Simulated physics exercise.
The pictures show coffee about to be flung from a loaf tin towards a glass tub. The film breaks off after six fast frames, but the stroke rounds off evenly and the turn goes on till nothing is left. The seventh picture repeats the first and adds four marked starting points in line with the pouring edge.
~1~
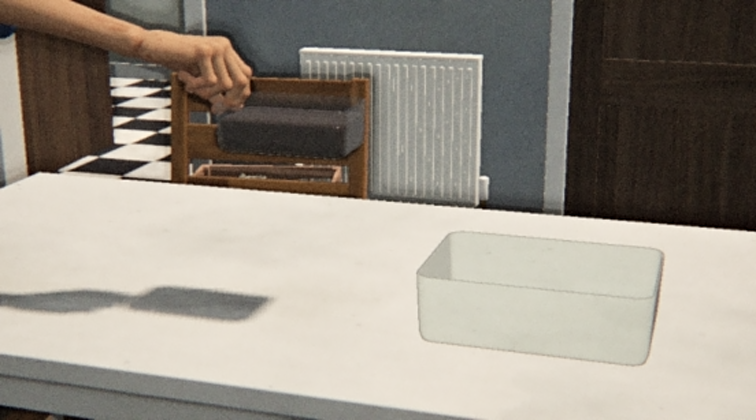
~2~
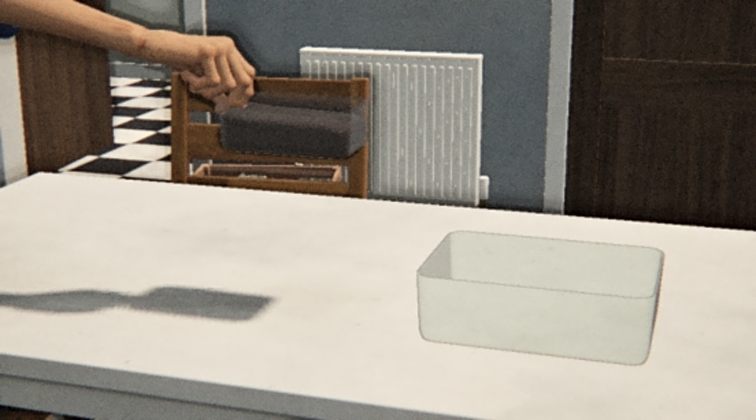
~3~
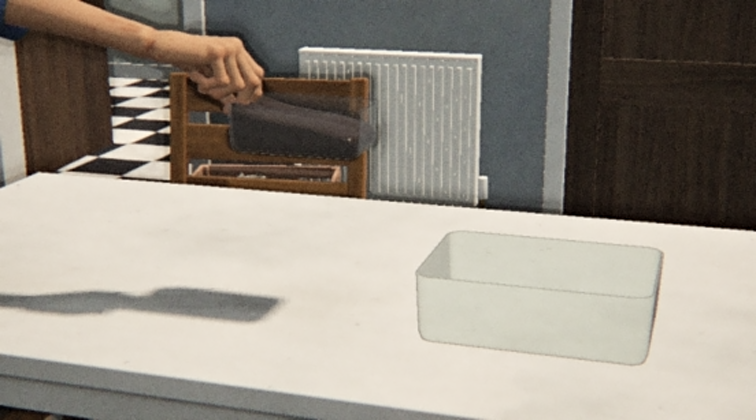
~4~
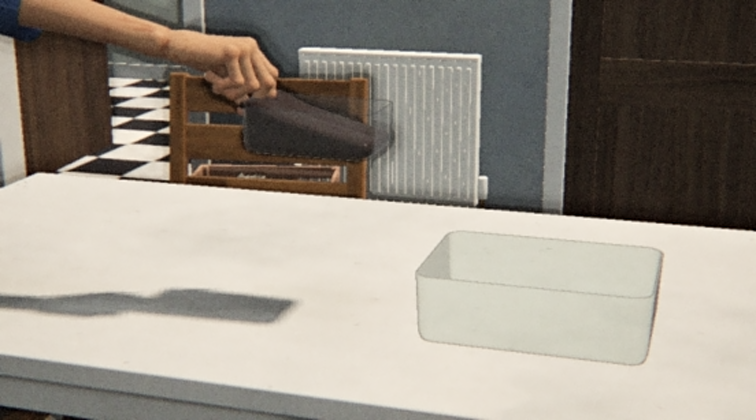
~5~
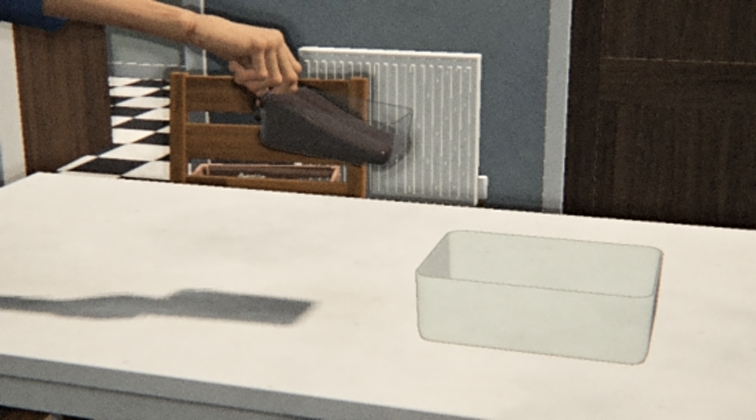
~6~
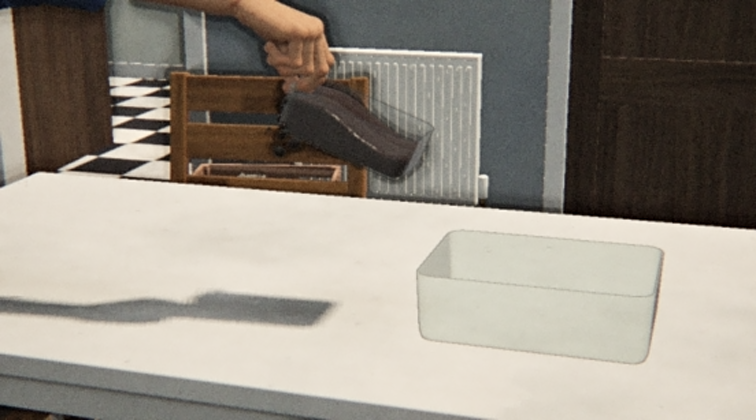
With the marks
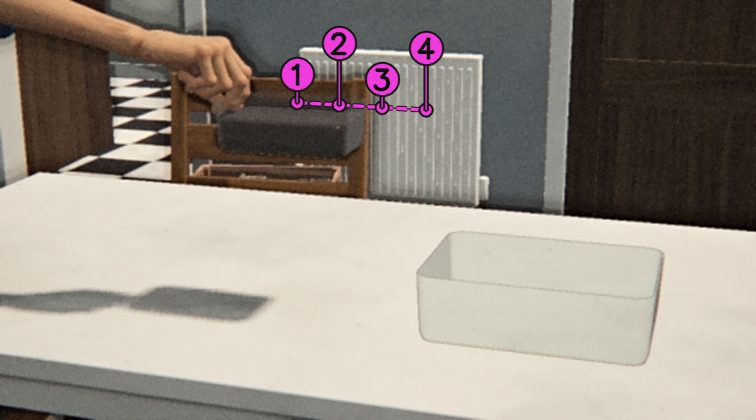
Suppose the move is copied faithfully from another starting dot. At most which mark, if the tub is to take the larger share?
Go for 1.
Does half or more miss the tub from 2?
No, not at all.
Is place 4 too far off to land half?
No.
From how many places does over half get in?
All of them.
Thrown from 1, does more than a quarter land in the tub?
Yes.
On the marked copy, 1 at (297, 102); 2 at (339, 105); 3 at (382, 107); 4 at (426, 110).
If 1 is chosen, about 64 % lands in the tub, 30 % falls short and 6 % goes beside or beyond.
If 2 is chosen, about 70 % lands in the tub, 21 % falls short and 9 % goes beside or beyond.
If 3 is chosen, about 83 % lands in the tub, 5 % falls short and 12 % goes beside or beyond.
If 4 is chosen, about 91 % lands in the tub, 6 % falls short.
